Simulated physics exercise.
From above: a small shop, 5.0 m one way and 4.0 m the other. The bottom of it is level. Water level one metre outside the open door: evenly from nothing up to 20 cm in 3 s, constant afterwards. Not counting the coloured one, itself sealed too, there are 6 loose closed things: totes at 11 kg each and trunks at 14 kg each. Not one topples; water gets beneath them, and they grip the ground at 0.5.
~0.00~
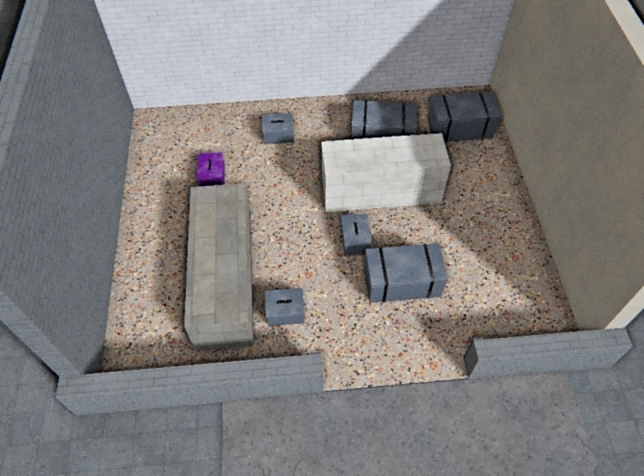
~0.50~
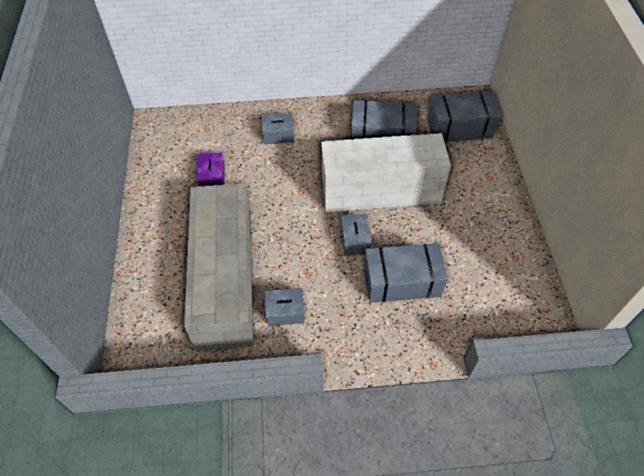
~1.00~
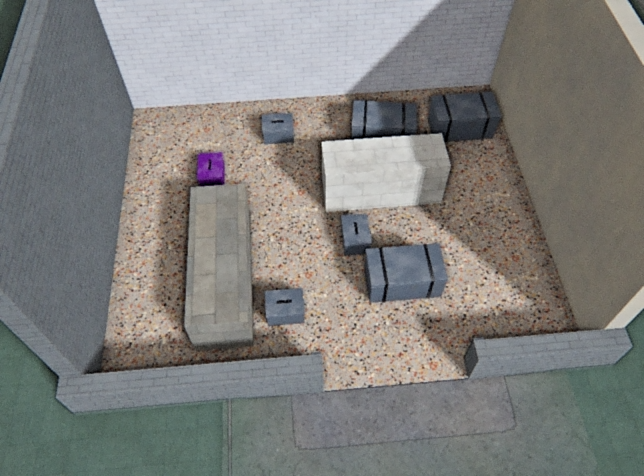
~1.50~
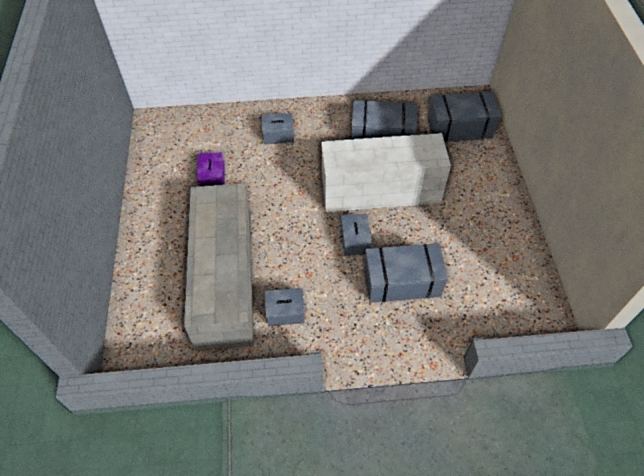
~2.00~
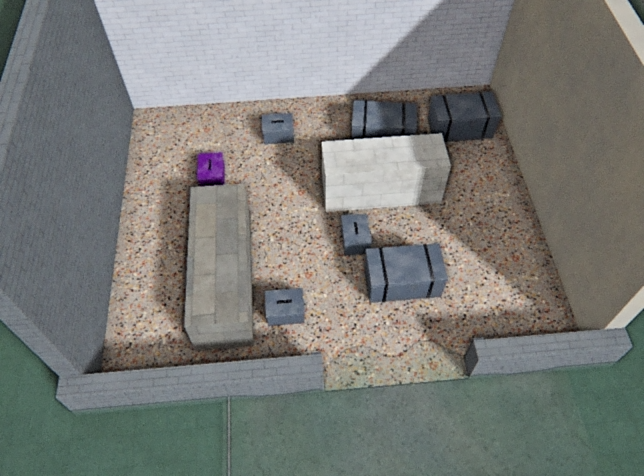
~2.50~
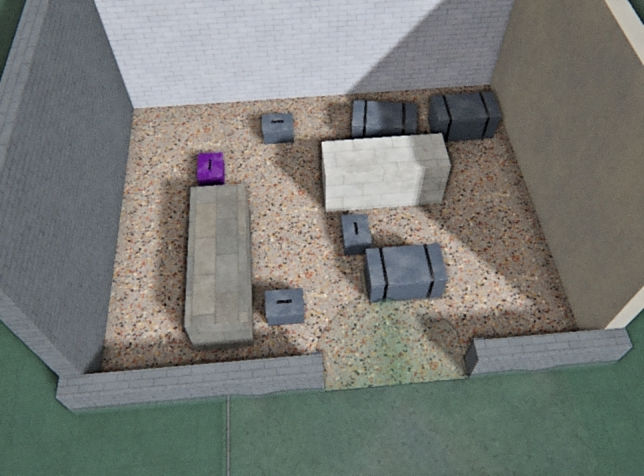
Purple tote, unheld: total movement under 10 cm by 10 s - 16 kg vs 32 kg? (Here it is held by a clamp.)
Either amount serves.
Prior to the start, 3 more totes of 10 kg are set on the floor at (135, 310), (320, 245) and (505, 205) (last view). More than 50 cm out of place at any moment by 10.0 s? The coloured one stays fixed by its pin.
In the order given, within the mark, then beyond the mark, and last beyond the mark.
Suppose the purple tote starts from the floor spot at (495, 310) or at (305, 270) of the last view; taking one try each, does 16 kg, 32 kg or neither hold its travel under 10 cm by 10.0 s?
Taking the two spots in turn, both keep it, then only the heavier keeps it.
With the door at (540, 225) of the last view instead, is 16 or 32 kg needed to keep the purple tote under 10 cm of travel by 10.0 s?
In that case the lighter option suffices.
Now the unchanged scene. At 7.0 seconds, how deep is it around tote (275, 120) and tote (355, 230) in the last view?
I'd estimate 4 cm for the first and 6 cm for the second.
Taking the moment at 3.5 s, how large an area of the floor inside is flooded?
About 3.5 m2.
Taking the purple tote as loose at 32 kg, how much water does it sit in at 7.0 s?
About 3 cm.
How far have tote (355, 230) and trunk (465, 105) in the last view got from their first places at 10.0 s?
300 cm and 120 cm respectively.
After 3.5 s the purple tote would be 0 cm from its start with 16 kg and 0 cm from its start with 32 kg; 0 cm of water round it then.
After 4.5 s the purple tote would be 0 cm from its start with 16 kg and 0 cm from its start with 32 kg; 1 cm of water round it then.
After 7.0 s the purple tote would be 0 cm from its start with 16 kg and 0 cm from its start with 32 kg; 3 cm of water round it then.
After 10.0 s the purple tote would be 0 cm from its start with 16 kg and 0 cm from its start with 32 kg; 5 cm of water round it then.
